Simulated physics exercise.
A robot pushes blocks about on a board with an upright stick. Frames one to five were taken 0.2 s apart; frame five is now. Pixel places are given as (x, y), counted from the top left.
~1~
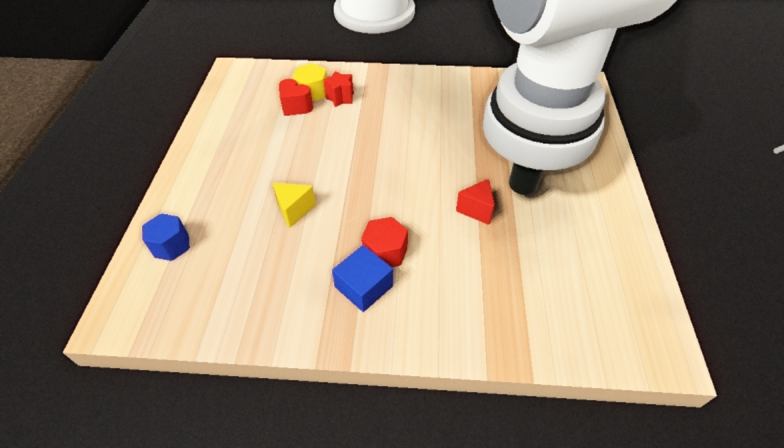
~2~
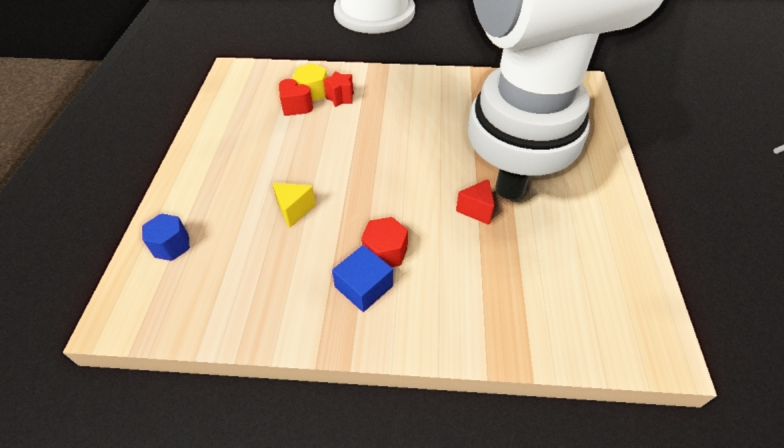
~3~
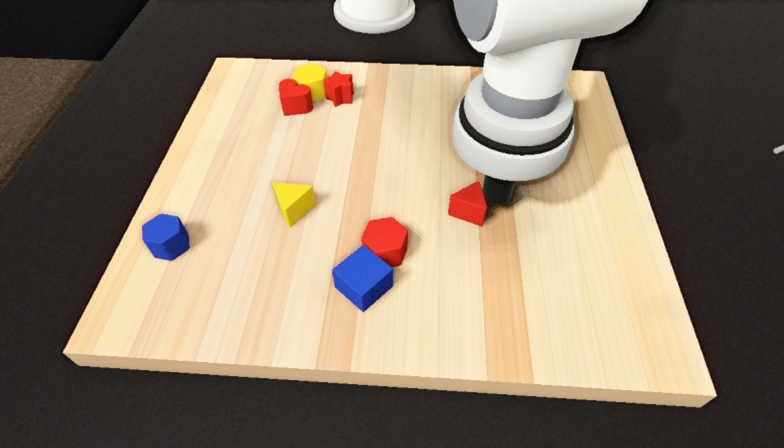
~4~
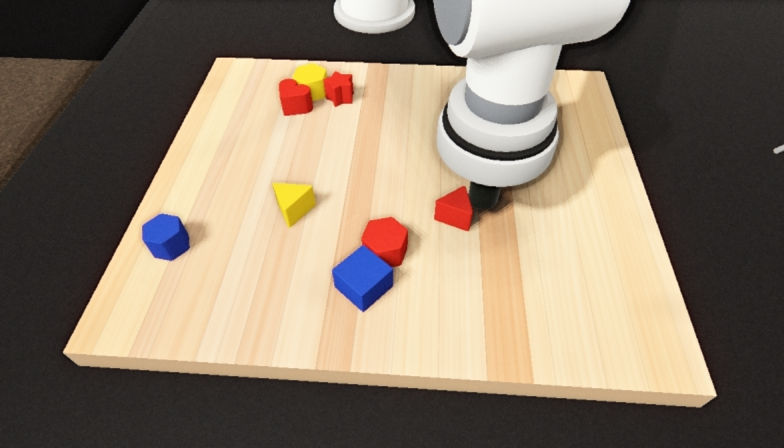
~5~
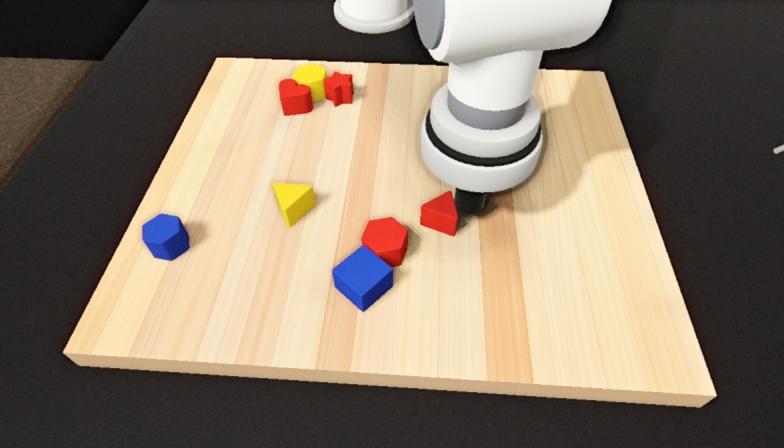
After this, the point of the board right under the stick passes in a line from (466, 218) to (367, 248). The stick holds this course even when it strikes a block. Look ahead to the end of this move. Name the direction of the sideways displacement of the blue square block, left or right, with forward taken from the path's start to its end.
Well, taking the path from its start to its end as straight ahead, the blue square block moves to the left.
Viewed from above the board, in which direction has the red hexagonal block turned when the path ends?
Anticlockwise.
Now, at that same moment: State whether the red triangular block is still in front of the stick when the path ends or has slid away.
Final position: To the side or behind.
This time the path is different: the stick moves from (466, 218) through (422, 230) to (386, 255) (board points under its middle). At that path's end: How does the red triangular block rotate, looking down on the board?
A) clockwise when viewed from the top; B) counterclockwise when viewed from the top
The answer is A.
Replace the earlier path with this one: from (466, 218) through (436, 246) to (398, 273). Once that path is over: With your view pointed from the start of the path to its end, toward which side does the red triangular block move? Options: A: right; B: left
I choose A.
On the path given first. One third of the way, stick at (434, 214); red triangular block at (407, 213).
Two thirds of the way, stick at (399, 224); blue square block at (357, 274), turned 20° anticlockwise; red hexagonal block at (368, 237), turned 15° anticlockwise; red triangular block at (375, 206), turned 20° clockwise.
At the end, stick at (366, 235); blue square block at (344, 288), turned 60° anticlockwise; red hexagonal block at (333, 250), turned 25° anticlockwise; red triangular block at (360, 208), turned 75° clockwise.
